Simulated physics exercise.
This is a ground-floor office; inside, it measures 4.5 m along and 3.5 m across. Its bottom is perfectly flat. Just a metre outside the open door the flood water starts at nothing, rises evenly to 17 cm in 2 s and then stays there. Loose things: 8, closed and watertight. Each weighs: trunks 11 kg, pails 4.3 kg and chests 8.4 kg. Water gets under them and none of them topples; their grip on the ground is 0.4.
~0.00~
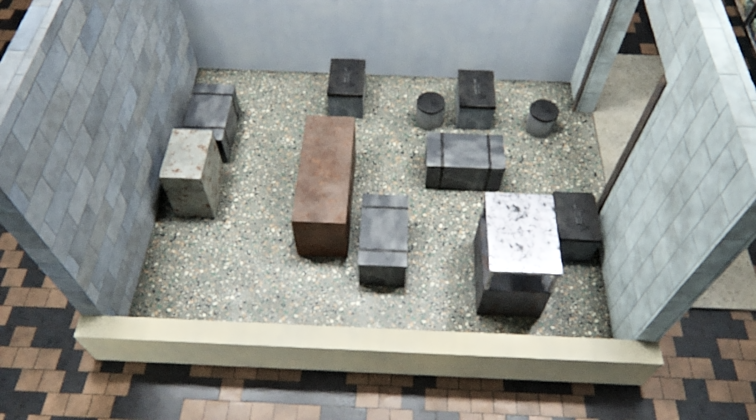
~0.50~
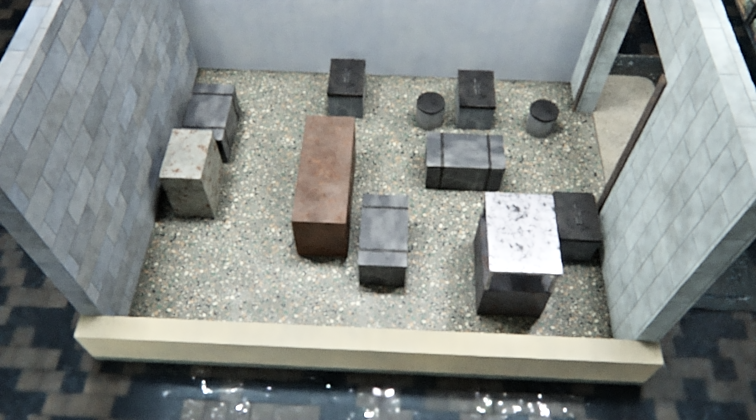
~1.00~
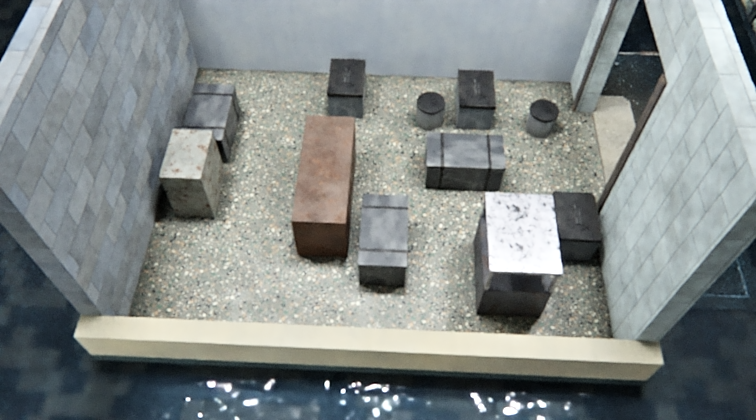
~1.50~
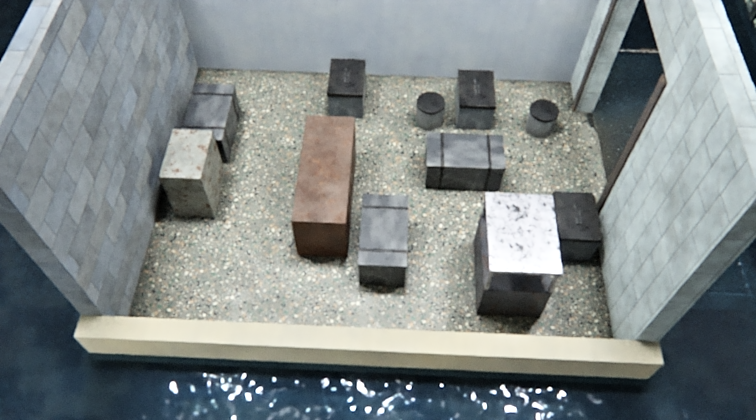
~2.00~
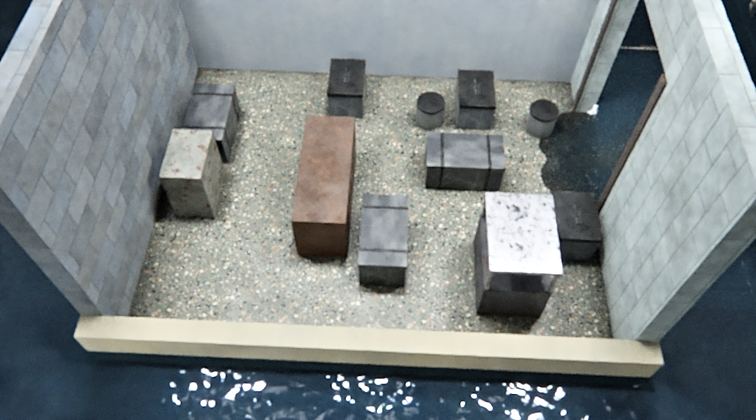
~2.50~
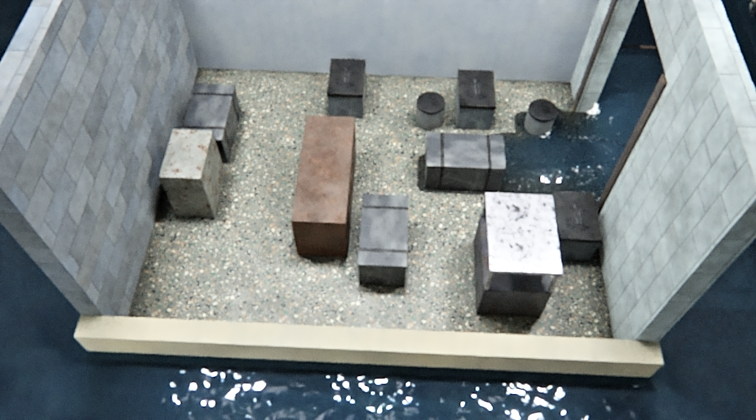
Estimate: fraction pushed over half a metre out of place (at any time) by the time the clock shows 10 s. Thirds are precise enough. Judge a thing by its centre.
I'd put it at two thirds or more.
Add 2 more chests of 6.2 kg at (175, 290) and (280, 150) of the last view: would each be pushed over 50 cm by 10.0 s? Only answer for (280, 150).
Result: Exceeded.
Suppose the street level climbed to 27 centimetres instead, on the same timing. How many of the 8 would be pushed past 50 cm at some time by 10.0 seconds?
Then it comes to 7.
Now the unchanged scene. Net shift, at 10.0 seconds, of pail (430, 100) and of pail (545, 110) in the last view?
They've ended up 250 cm and 300 cm away, in that order.
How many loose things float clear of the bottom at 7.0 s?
Just then, the number is 7.
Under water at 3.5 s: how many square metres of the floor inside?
Wet area: Approx. 5.0 m2.
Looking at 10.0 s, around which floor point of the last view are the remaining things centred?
Roughly at (313, 204).
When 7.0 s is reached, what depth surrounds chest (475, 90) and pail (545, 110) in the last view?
First roughly 7 cm, second roughly 7 cm.
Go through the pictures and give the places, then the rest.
In the first picture, a pail at (545, 110), on the bottom; a trunk at (208, 111), on the bottom; 0.0 m2 under water; 0 of 8 have shifted.
In the second picture, a pail at (545, 110), on the bottom; a trunk at (208, 111), on the bottom; water covers 0.0 m2; 0 of 8 have shifted.
In the third picture, a pail at (545, 110) rests on the ground; a trunk at (208, 111), on the bottom; water covers 0.0 m2; 0 of 8 have shifted.
In the fourth picture, a pail at (545, 110), on the bottom; a trunk at (208, 111) rests on the ground; water covers 0.0 m2; 0 of 8 have shifted.
In the fifth picture, a pail at (545, 110), on the bottom; a trunk at (208, 111) rests on the ground; 0.5 m2 under water; 0 of 8 have shifted.
In the sixth picture, a pail at (543, 109) rests on the ground; a trunk at (208, 111) rests on the ground; water covers 1.2 m2; 0 of 8 have shifted.
After 3.5 s 2 of 8 are over 50 cm from their spots; 0 afloat.
After 4.5 s 4 of 8 are over 50 cm from their spots; 4 afloat.
After 7.0 s 6 of 8 are over 50 cm from their spots; 7 afloat.
After 10.0 s 6 of 8 are over 50 cm from their spots, and 6 have been at some point; 7 afloat.
